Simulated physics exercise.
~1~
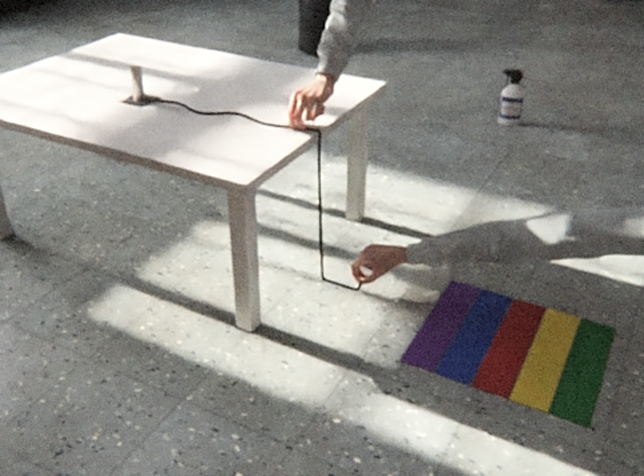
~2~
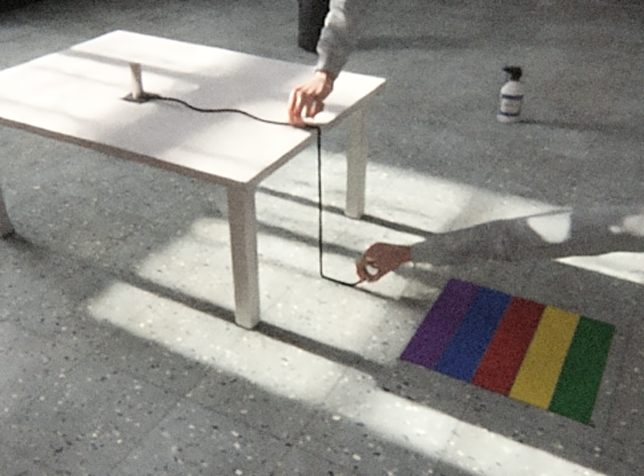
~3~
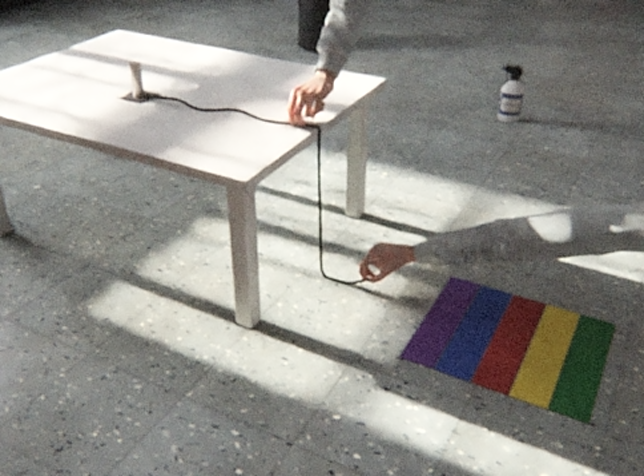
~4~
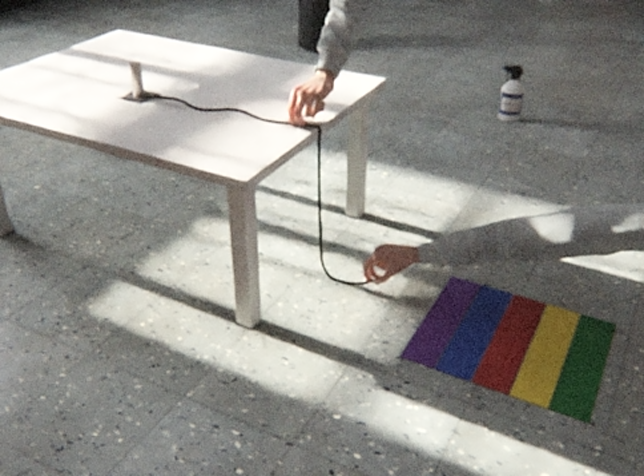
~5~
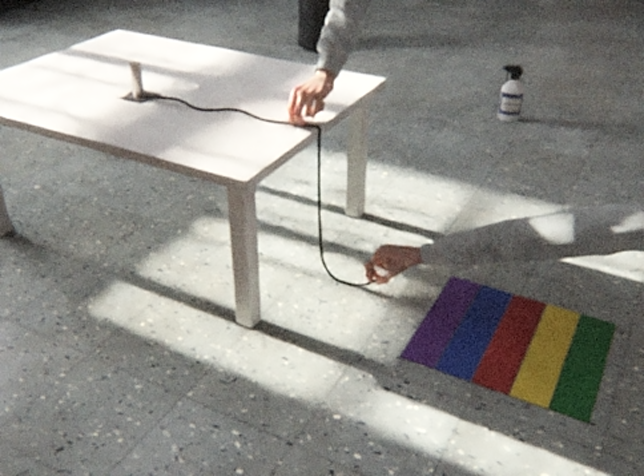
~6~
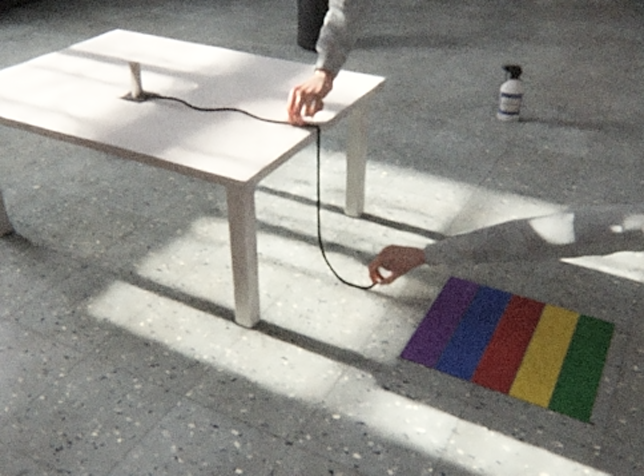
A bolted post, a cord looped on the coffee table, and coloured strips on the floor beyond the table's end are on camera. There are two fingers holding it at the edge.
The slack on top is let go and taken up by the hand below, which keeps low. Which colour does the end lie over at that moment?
It lies over blue.
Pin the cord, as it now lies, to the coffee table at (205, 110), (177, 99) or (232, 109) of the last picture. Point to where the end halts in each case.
Pixel places, try by try: (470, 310), (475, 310), (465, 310).
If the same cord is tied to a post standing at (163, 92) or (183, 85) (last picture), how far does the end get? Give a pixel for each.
The spots are about (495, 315) and (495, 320).
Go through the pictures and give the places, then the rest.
In the first frame, end (361, 280); purple (426, 350); blue (461, 362); red (498, 374); yellow (536, 387); green (575, 401).
In the second frame, end (366, 279); cord through (175, 100) (226, 110) (277, 123) (319, 156) (321, 217) (321, 269).
In the third frame, end (369, 279).
In the fourth frame, end (373, 280); cord through (175, 99) (226, 109) (277, 122) (319, 155) (320, 216) (324, 269).
In the fifth frame, end (375, 281).
In the sixth frame, end (378, 282); cord through (174, 99) (226, 109) (276, 122) (318, 155) (318, 216) (331, 268).
Soon after, end near (413, 293); short of the strips.
After that, end near (451, 304); over purple.
At the stop, end near (476, 312); over blue. It gets as far as the blue strip.
